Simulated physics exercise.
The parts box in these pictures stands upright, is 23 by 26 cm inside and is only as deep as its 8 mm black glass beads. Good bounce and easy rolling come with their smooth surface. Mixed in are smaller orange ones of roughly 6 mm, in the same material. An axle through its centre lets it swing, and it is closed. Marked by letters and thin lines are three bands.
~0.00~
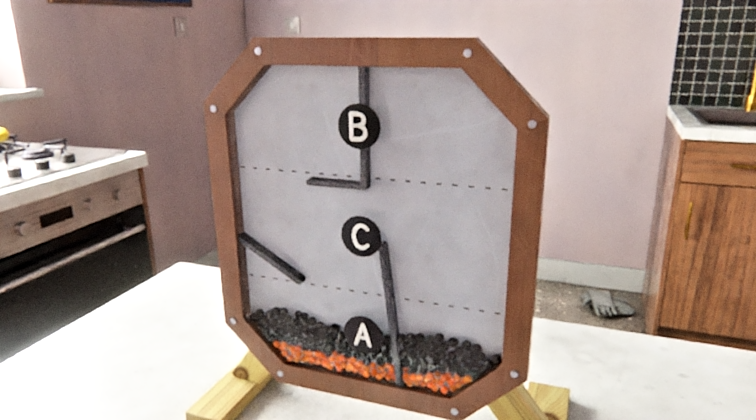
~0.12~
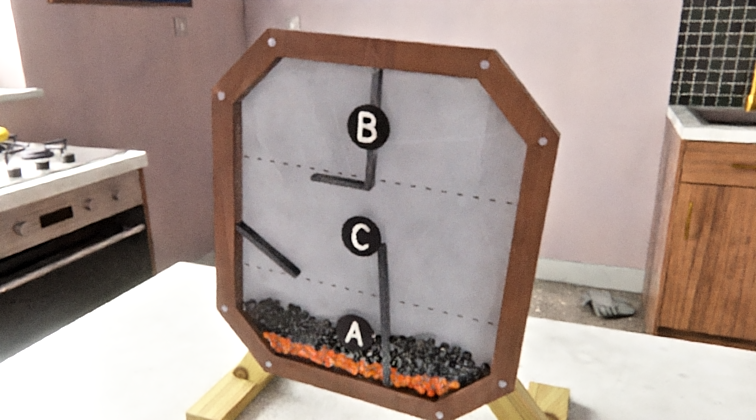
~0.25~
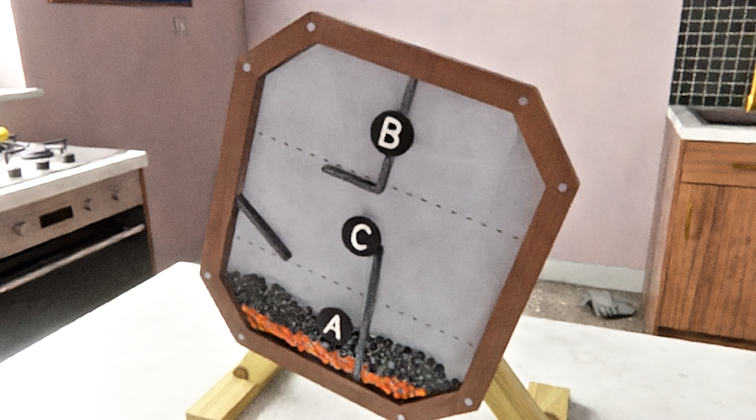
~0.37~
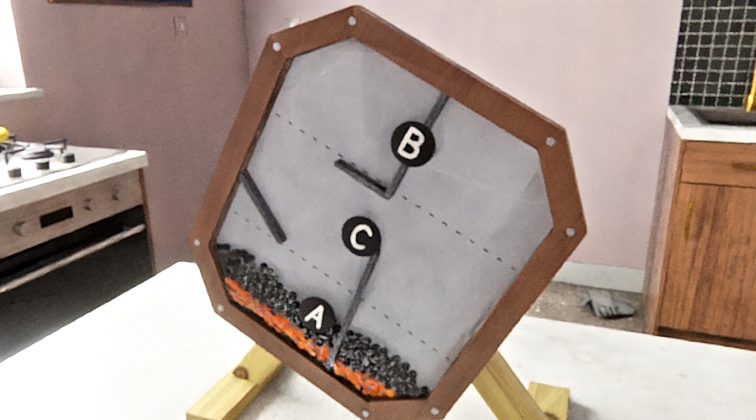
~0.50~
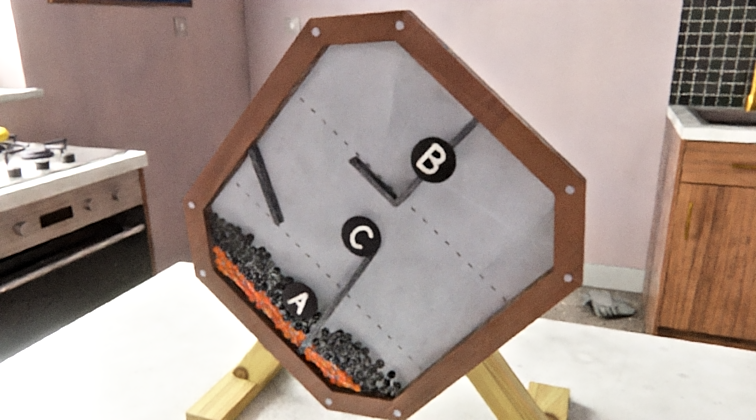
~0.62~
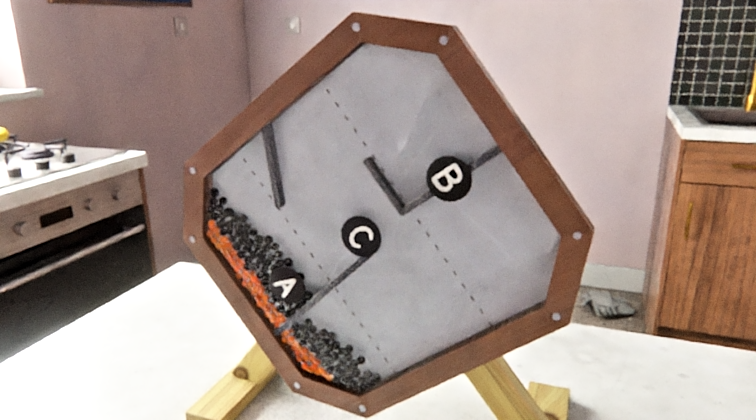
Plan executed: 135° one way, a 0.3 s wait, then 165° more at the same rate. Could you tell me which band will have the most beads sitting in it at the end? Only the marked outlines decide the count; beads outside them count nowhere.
That would be C.
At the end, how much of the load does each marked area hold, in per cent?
Band A: 20; band B: 20; band C: 60.
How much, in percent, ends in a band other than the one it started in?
Close to 80 % end up somewhere else.
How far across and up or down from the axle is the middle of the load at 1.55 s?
The middle sits around 3 cm left of it and 1 cm below it.
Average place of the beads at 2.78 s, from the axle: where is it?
Left: About 7 cm; below: About 6 cm.
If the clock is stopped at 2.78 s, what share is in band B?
95 per cent.
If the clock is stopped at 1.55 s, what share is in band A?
Share: Some 35 per cent.
By 1.55 s, it stands 135° clockwise; the beads' middle is 3 cm left of and 1 cm below the centre; A 35 %, B 25 %, C 40 %.
By 2.78 s, it has come round 218° clockwise; the beads' middle is 7 cm left of and 6 cm below the centre; B 95 %, C 5 %.
By 3.71 s, it has come round 300° clockwise; the beads' middle is 5 cm left of and 4 cm below the centre; A 5 %, B 30 %, C 65 %.
All still by 4.9 s, it has come round 300° clockwise; A 20 %, B 20 %, C 60 %.
